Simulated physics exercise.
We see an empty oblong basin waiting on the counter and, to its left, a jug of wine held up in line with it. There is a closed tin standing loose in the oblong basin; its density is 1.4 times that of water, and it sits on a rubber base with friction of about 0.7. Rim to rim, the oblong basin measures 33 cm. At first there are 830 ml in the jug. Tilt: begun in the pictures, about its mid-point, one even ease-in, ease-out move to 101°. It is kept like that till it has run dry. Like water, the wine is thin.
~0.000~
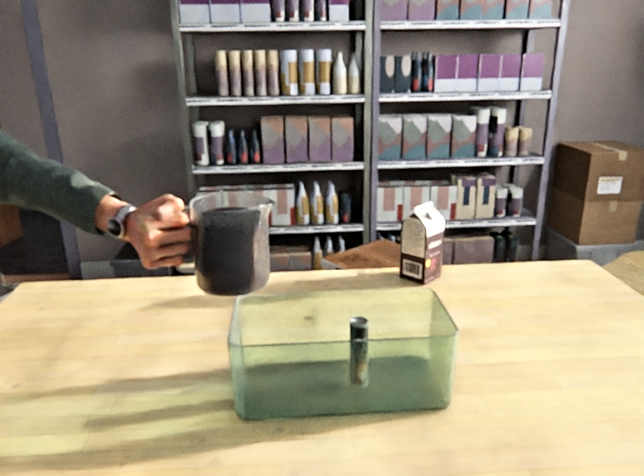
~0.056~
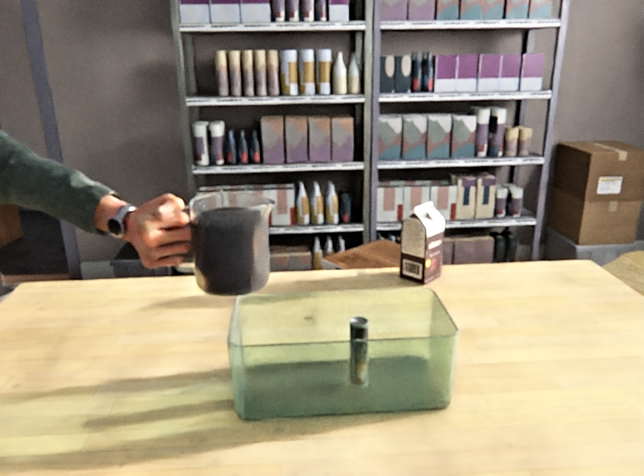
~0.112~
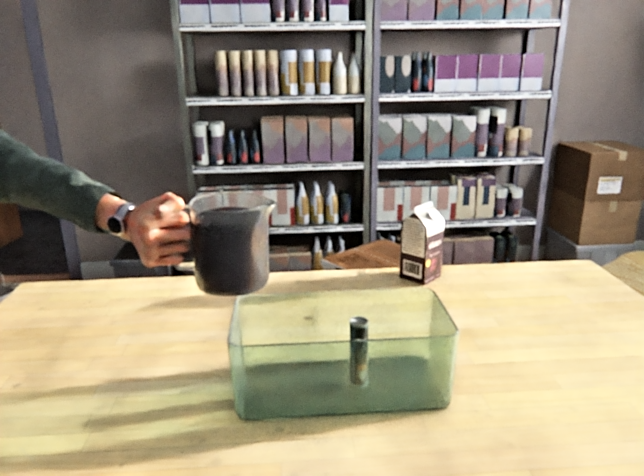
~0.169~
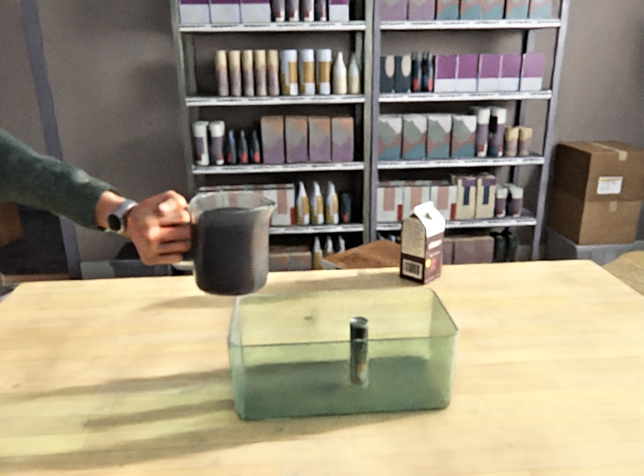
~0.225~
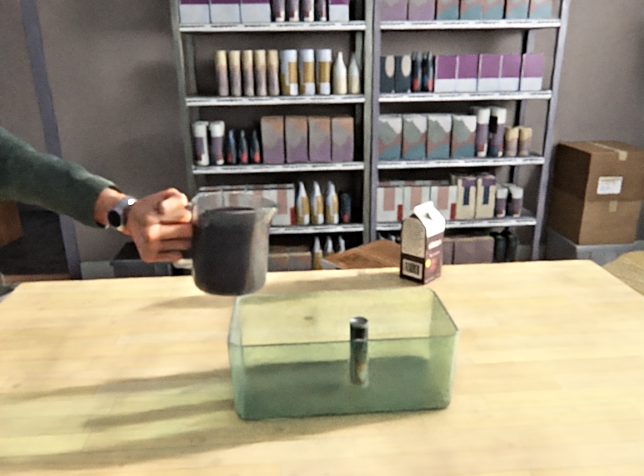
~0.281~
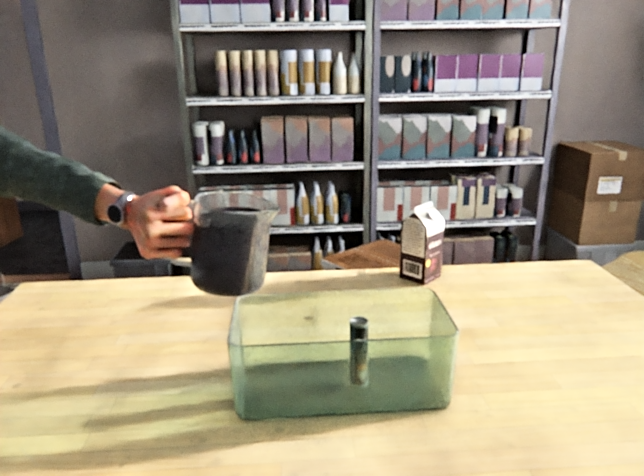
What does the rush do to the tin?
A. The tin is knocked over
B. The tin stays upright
(B) The tin stays upright.
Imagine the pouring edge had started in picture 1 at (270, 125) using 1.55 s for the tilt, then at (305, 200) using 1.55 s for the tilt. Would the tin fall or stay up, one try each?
Try 1: Tipped over; try 2: Tipped over.
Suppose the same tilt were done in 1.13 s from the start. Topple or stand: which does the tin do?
Then it holds its balance.
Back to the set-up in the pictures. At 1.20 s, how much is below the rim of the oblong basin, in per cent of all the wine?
About 44 %.
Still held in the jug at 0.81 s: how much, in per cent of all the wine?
At that time about 90 in a hundred parts are still held.
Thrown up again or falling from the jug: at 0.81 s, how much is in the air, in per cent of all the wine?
About 9 per cent.
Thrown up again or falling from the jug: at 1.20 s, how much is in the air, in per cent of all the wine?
Roughly 16 %.
Then, 0.81 s in, the tilt is 54° and 89 per cent is still to pour; the tin stands where it began.
Then, 1.20 s in, the tilt is 89° and 41 per cent is still to pour; the tin stands where it began.
Then, 1.61 s in, the tilt is 101° and 6 per cent is still to pour; the tin stands where it began.
Then, 2.05 s in, the tilt is 101° and 0 per cent is still to pour; the tin stands where it began.
Finally, the tin stands where it began.
